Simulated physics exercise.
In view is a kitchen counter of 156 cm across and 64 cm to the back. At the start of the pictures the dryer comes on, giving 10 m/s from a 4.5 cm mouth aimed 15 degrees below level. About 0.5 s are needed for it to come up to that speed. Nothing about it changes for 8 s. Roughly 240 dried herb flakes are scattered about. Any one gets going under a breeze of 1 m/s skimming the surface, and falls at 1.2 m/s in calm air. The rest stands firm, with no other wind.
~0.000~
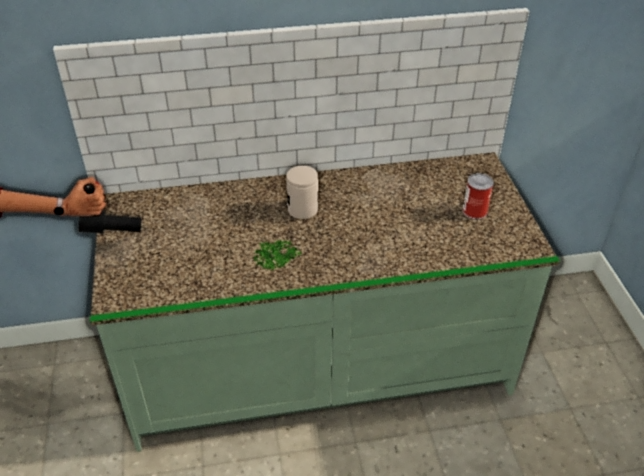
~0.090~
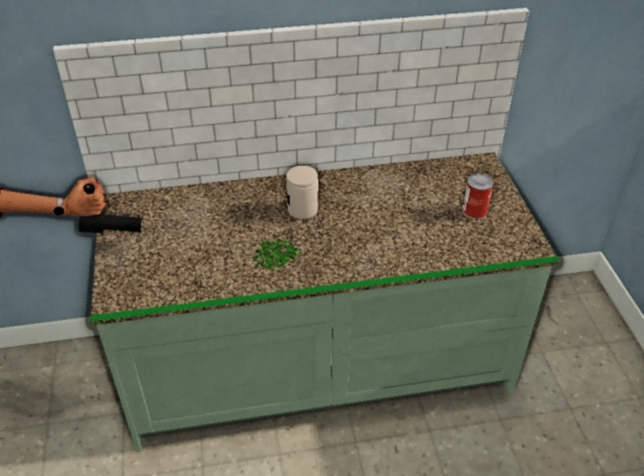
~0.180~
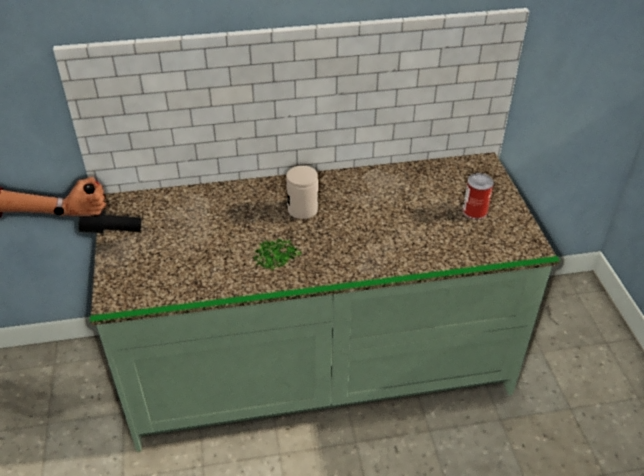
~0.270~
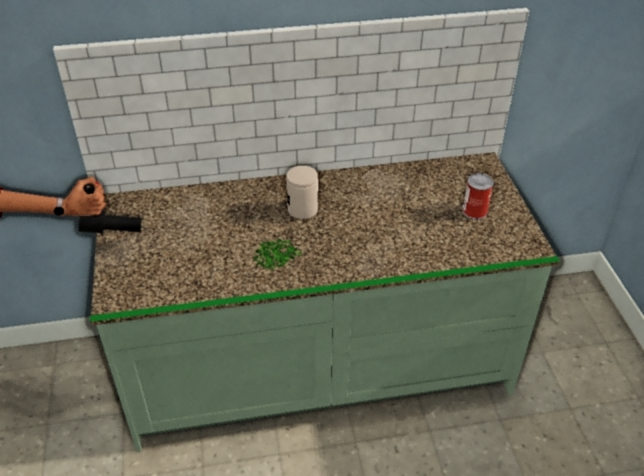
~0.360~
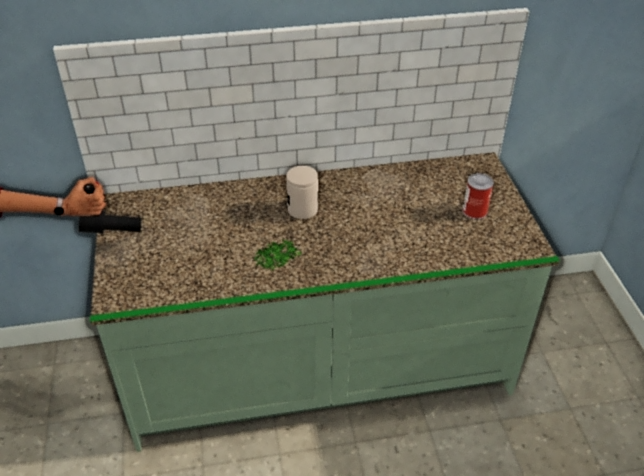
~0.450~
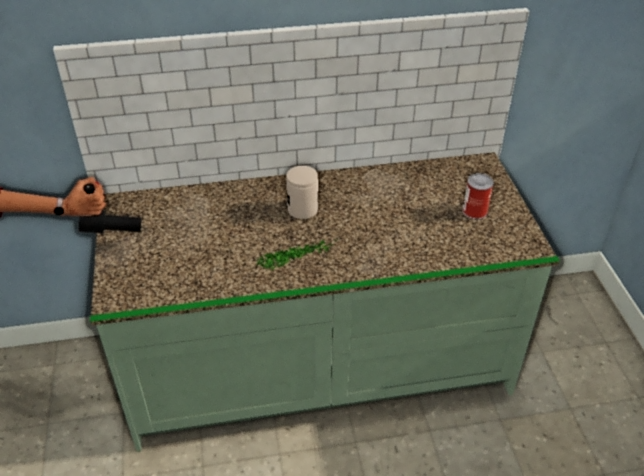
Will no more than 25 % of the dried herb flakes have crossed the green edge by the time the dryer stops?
Above a quarter.
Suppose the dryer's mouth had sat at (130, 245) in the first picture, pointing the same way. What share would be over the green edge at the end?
About 40 %.
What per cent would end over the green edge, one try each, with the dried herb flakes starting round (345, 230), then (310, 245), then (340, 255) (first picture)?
Roughly 15 %, then 40 %, then 70 %.
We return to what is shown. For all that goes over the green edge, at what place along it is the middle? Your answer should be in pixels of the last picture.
Near (450, 275).
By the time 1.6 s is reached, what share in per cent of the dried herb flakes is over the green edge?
I reckon close to 70 %.
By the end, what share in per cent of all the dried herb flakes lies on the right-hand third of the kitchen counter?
About 0 percent.
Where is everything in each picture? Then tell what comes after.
In the first frame, the middle of the dried herb flakes is near (278, 256), none has stirred yet and the mouth of the dryer is at (141, 225).
In the second frame, the middle of the dried herb flakes is near (277, 254), none has stirred yet and the green edge is centred on (335, 290).
In the third frame, the middle of the dried herb flakes is near (277, 254), none has stirred yet, the top of a jar is at (302, 175) and the top of a tin is at (481, 181).
In the fourth frame, the middle of the dried herb flakes is near (277, 254) and none has stirred yet.
In the fifth frame, the middle of the dried herb flakes is near (278, 254), the farthest in sight from the dryer is at (300, 254) and about 10 % have left their places.
In the sixth frame, the middle of the dried herb flakes is near (287, 256), the farthest in sight from the dryer is at (337, 240) and about 50 % have left their places.
After 1.6 s the count stands so, 70 % are over the green edge.
After 2.6 s the count stands so, 73 % are over the green edge.
After 4.4 s the count stands so, 73 % are over the green edge.
After 8.0 s, at the end, 73 % are over the green edge.
